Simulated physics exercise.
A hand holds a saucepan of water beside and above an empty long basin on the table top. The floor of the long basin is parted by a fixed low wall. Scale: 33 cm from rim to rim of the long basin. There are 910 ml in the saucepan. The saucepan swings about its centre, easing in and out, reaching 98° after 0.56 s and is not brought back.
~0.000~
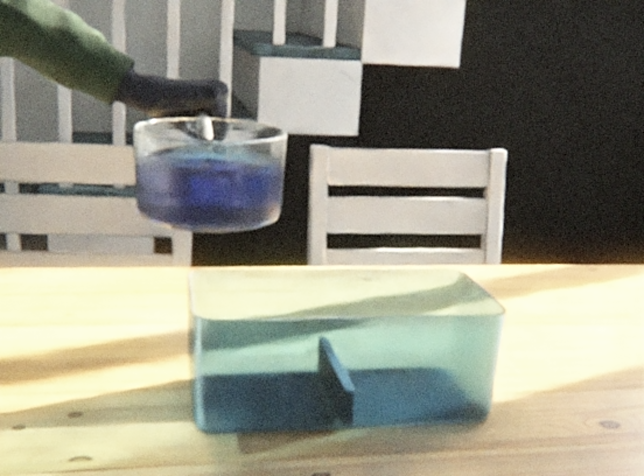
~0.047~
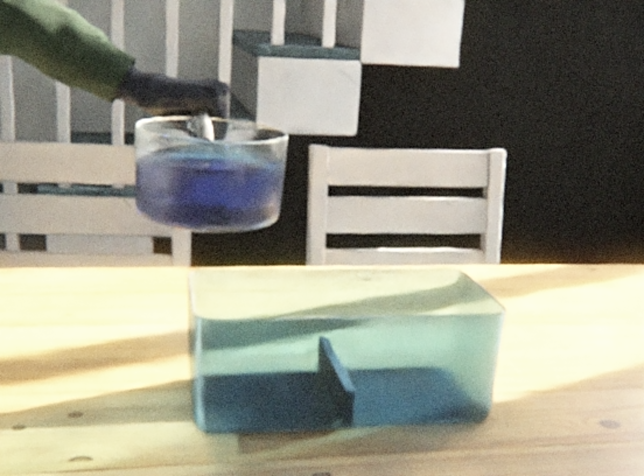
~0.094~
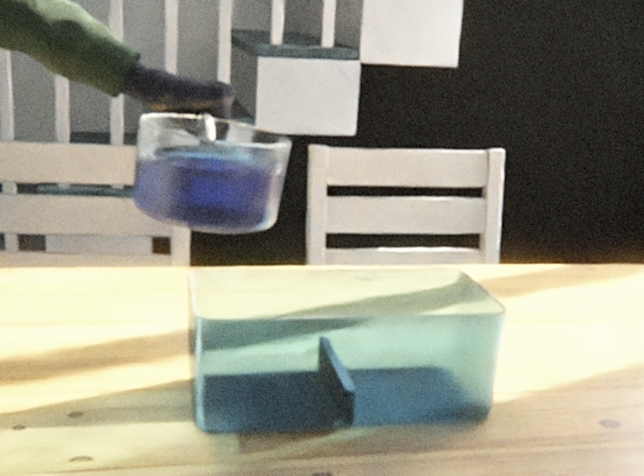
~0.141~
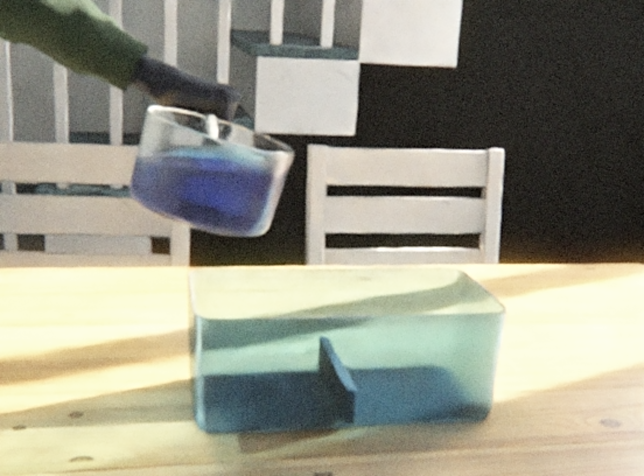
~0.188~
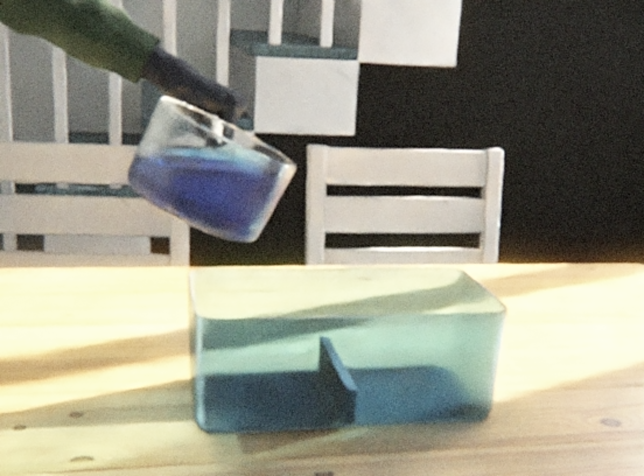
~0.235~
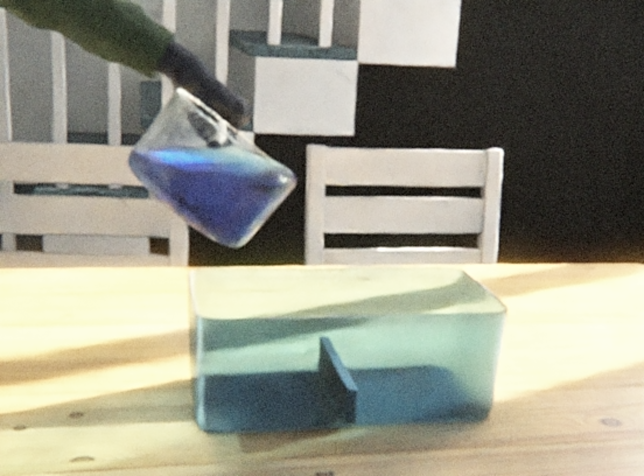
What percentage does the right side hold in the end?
Roughly 29 per cent is past the wall.
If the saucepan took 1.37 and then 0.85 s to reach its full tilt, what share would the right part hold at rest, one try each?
First 50, then 40 per cent.
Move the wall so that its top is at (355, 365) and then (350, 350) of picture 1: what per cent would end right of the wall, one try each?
First 10, then 5 per cent.
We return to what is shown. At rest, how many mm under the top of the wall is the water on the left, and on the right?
Left about 12 mm, right about 28 mm.
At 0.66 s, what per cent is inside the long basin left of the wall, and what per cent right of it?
Left about 54, right about 26.
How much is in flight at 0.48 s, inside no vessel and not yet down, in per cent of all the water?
Some 38 per cent.
Then, 0.48 s in, the tilt is 93° and 39 per cent is still to pour, 16 is left of the wall and 6 right of it.
Then, 0.66 s in, the tilt is 98° and 13 per cent is still to pour, 53 is left of the wall and 27 right of it.
Then, 0.85 s in, the tilt is 98° and 4 per cent is still to pour, 62 is left of the wall and 27 right of it.
Then, 1.06 s in, the tilt is 98° and 1 per cent is still to pour, 69 is left of the wall and 28 right of it.
Finally, 70 per cent lies left of the wall, 29 right of it and 2 outside.
